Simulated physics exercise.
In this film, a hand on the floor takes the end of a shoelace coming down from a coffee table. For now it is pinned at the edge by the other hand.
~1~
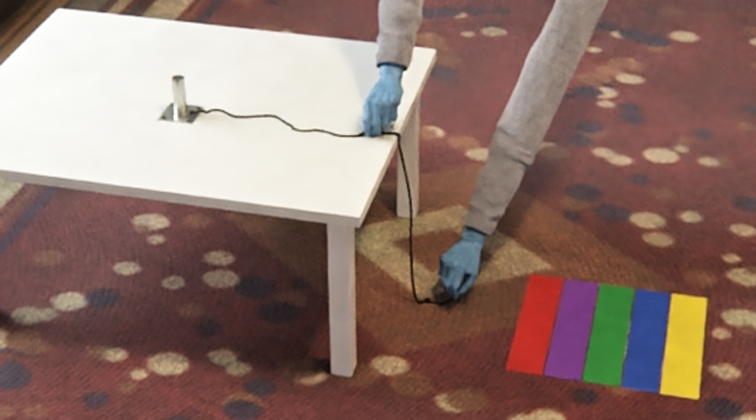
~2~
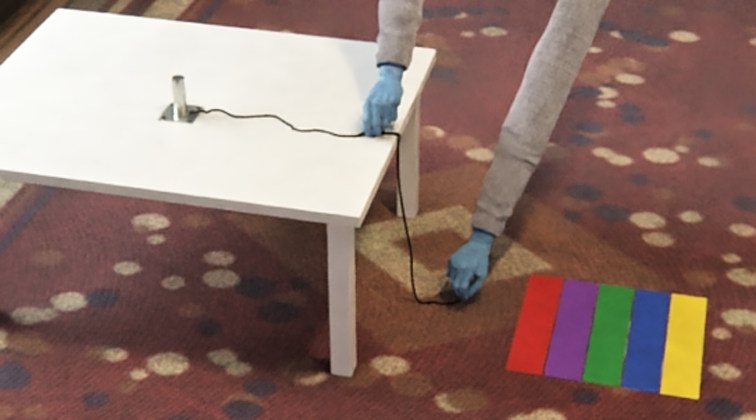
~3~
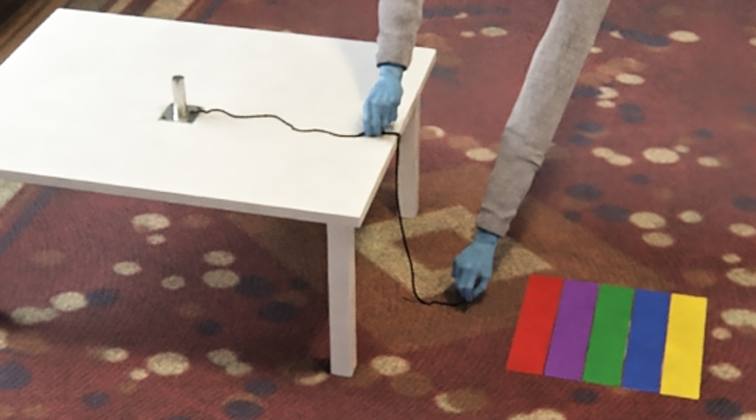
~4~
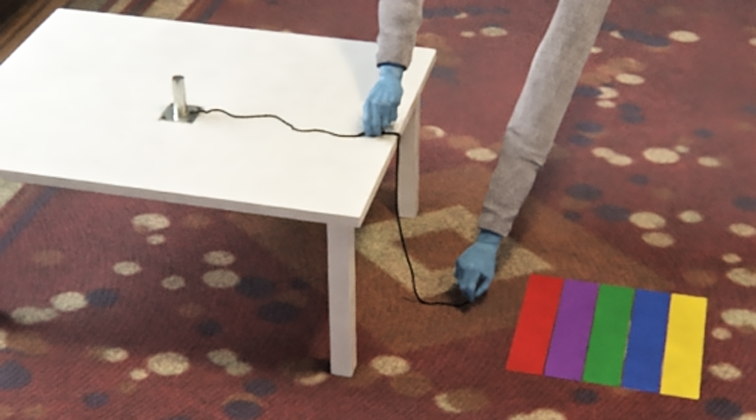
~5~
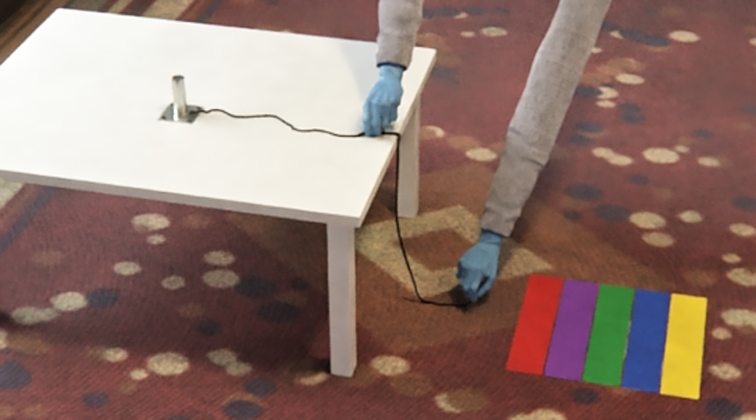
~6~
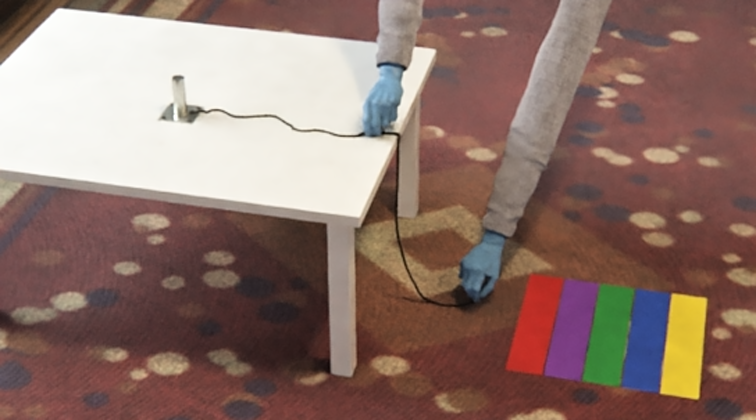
A gloved hand slowly draws the black cord's end slightly right, toward the coloured strips.
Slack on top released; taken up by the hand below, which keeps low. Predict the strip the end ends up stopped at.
The end ends up at the green strip.
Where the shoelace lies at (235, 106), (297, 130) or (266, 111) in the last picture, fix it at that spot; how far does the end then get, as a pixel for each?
It ends up near (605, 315) the first time, (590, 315) the second and (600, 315) the third.
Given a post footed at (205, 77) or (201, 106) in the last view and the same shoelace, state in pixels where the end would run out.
The spots are about (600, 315) and (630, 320).
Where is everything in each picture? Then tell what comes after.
In the first picture, end (458, 294); red (528, 354); purple (566, 360); green (604, 365); blue (642, 371); yellow (681, 377).
In the second picture, end (467, 295); shoelace through (220, 110) (285, 122) (357, 136) (398, 168) (407, 234) (415, 296).
In the third picture, end (471, 296).
In the fourth picture, end (474, 296); shoelace through (220, 110) (285, 122) (357, 136) (397, 168) (401, 233) (417, 295).
In the fifth picture, end (476, 297).
In the sixth picture, end (479, 297); shoelace through (220, 110) (285, 122) (357, 136) (398, 168) (398, 233) (420, 293).
Early on, end near (542, 306); over red.
Midway, end near (586, 313); over purple.
At the end of the slack, end near (613, 316); over green. It halts on the green strip.
